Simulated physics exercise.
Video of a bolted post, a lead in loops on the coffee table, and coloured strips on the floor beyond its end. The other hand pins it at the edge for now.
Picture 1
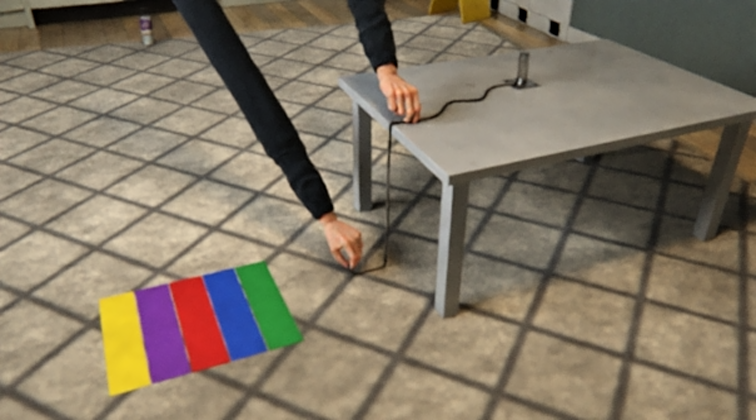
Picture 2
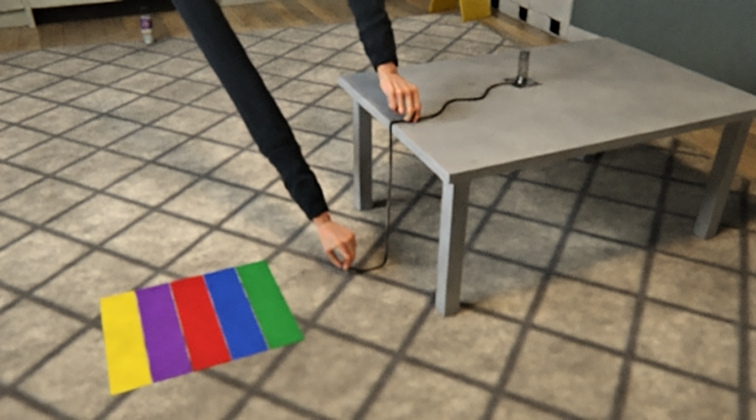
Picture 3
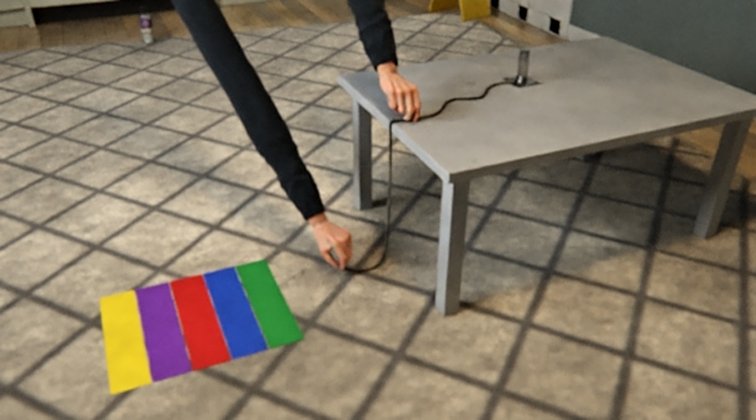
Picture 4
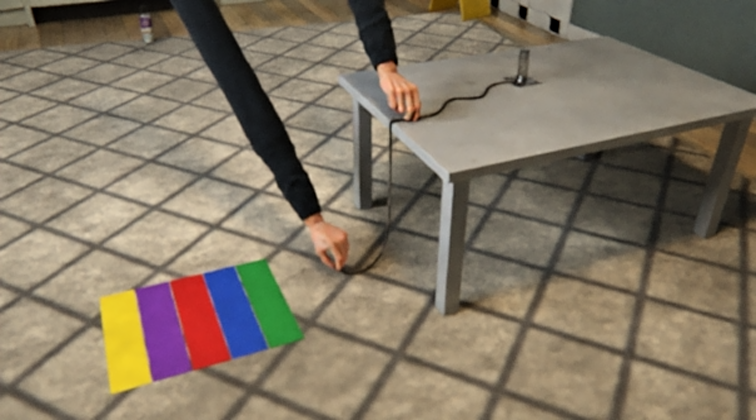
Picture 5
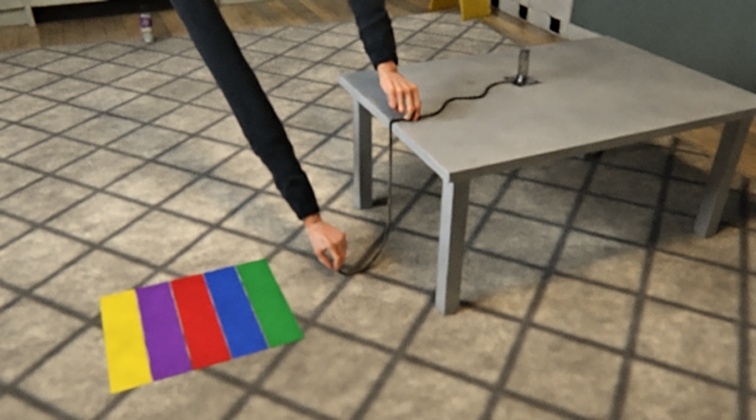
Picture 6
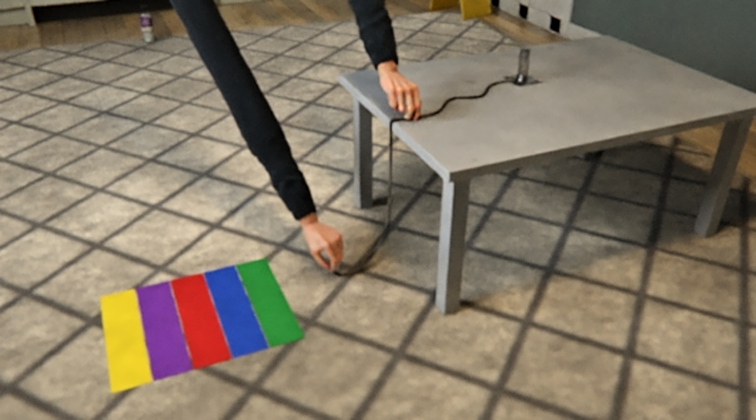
A grey coffee table stands on the right of a pale tiled floor crossed by dark lines, seen from above at an angle. Two dark-sleeved arms reach in from the top, one hand pressing a black lead at the table's edge, while yellow, purple, red, blue and green strips lie at lower left. The lower hand draws the lead's end slightly left near the floor; the camera stays still.
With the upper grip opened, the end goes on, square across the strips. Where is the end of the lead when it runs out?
Above the blue strip.
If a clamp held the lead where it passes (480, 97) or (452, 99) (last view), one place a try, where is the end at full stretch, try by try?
Respectively (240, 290) and (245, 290).
A little later, end near (292, 277); short of the strips.
Next, end near (255, 287); over green.
When it is tight, end near (233, 292); over blue. The end stops over the blue strip.
